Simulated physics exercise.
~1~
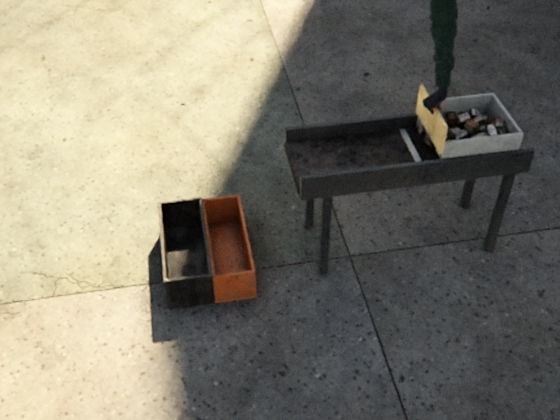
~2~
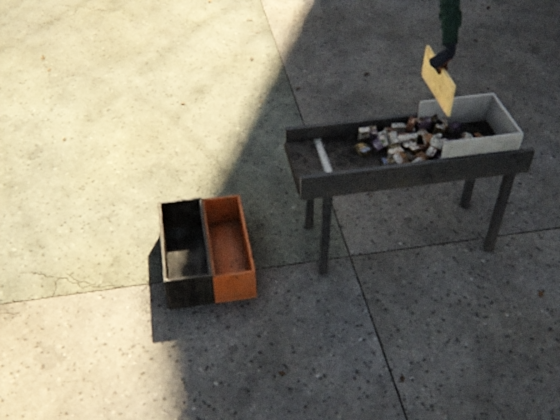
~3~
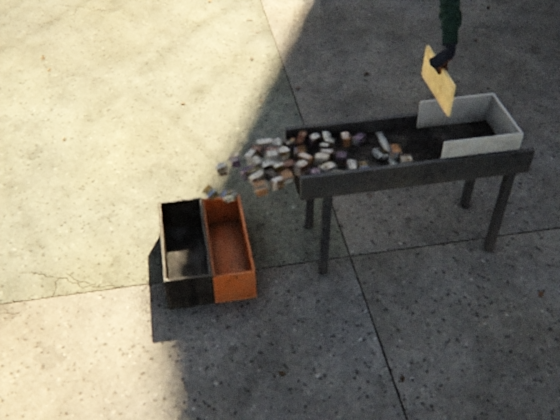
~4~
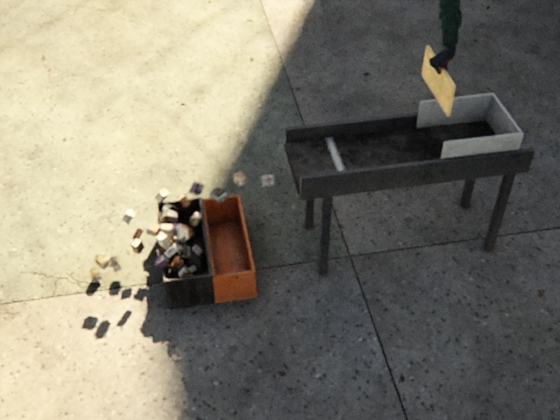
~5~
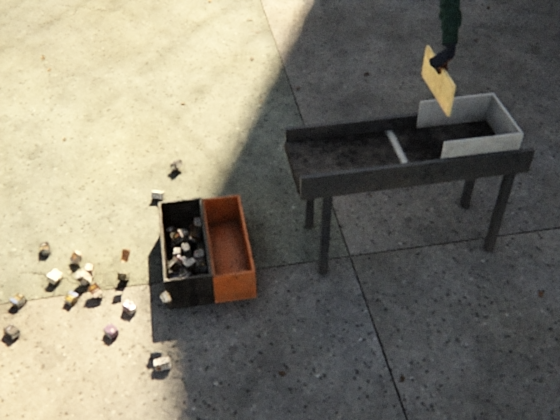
The video shows a hand lifting a gate from a white pen of small cartons on a dark belt, which carries them left and throws them off its end. They fly over the orange tub, some landing in the black tote and the rest scattering on the ground beyond.
